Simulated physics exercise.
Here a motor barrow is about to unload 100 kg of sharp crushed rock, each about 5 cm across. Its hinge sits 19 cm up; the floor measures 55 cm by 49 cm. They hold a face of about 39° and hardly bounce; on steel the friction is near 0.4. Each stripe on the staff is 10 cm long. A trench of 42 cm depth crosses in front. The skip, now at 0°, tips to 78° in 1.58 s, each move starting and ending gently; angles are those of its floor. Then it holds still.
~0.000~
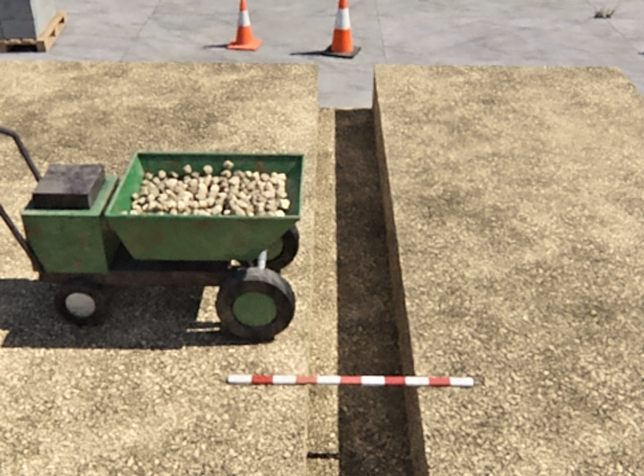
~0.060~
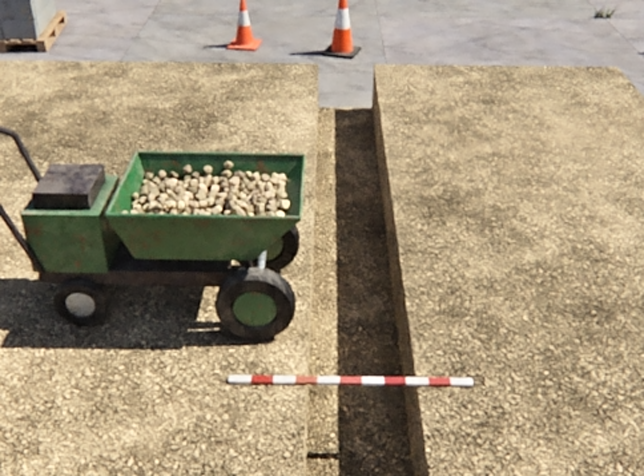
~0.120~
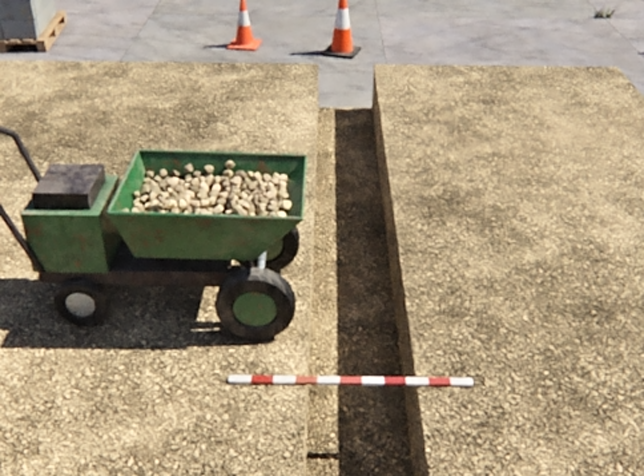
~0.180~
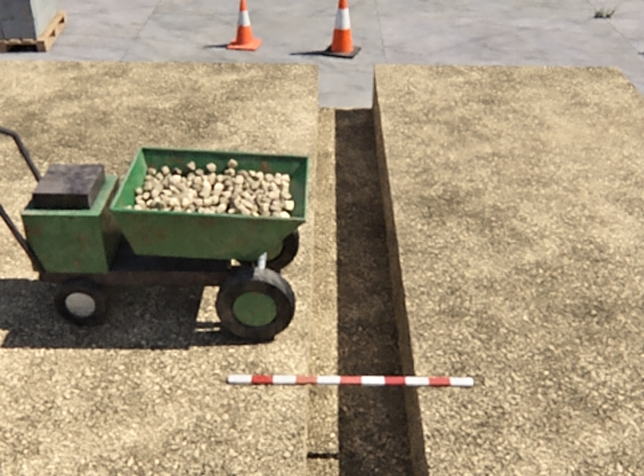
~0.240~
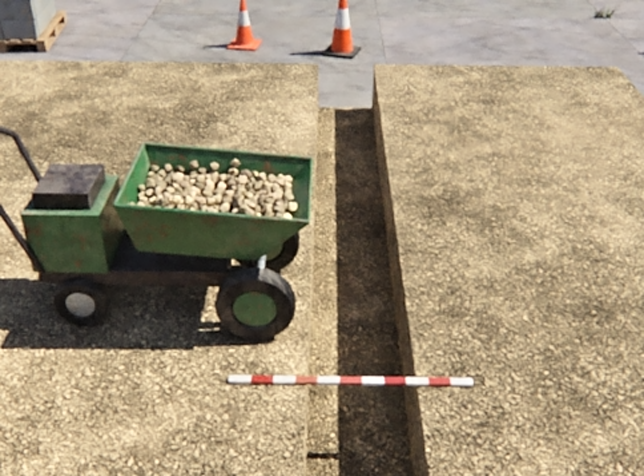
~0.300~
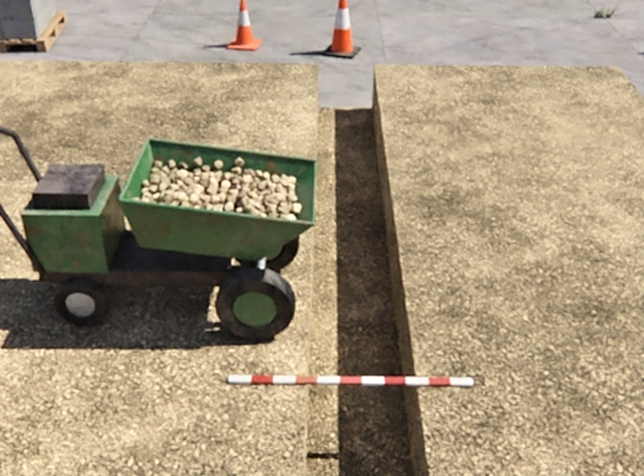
On a gravelly patch beside a narrow trench, a green motor barrow stood loaded with pale stones, and its skip slowly tilted a little toward the trench on the right while the wheels stayed still.
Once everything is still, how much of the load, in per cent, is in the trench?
Roughly 91 per cent ends in the trench.
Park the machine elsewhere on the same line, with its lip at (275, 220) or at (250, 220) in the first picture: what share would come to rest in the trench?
First some 100, then 100 per cent.
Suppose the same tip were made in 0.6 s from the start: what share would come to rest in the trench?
Then about 65 per cent.
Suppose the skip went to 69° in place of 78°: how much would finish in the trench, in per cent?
In that case some 80 per cent.
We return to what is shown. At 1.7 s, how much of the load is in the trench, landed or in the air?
Some 50 per cent.
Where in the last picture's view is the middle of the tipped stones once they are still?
Their middle is at about (379, 353).
After 1.2 s the floor is at 66°; 100 % in the skip; the foremost stones are at (374, 279).
After 1.7 s the floor is at 78°; 48 % in the skip, 48 % in the trench, 4 % past the trench; the foremost stones are at (441, 315).
After 2.0 s the floor is at 78°; 13 % in the skip, 78 % in the trench, 9 % past the trench; the foremost stones are at (456, 288).
After 4.0 s the floor is at 78°; 0 % in the skip, 91 % in the trench, 9 % past the trench; the foremost stones are at (459, 287).
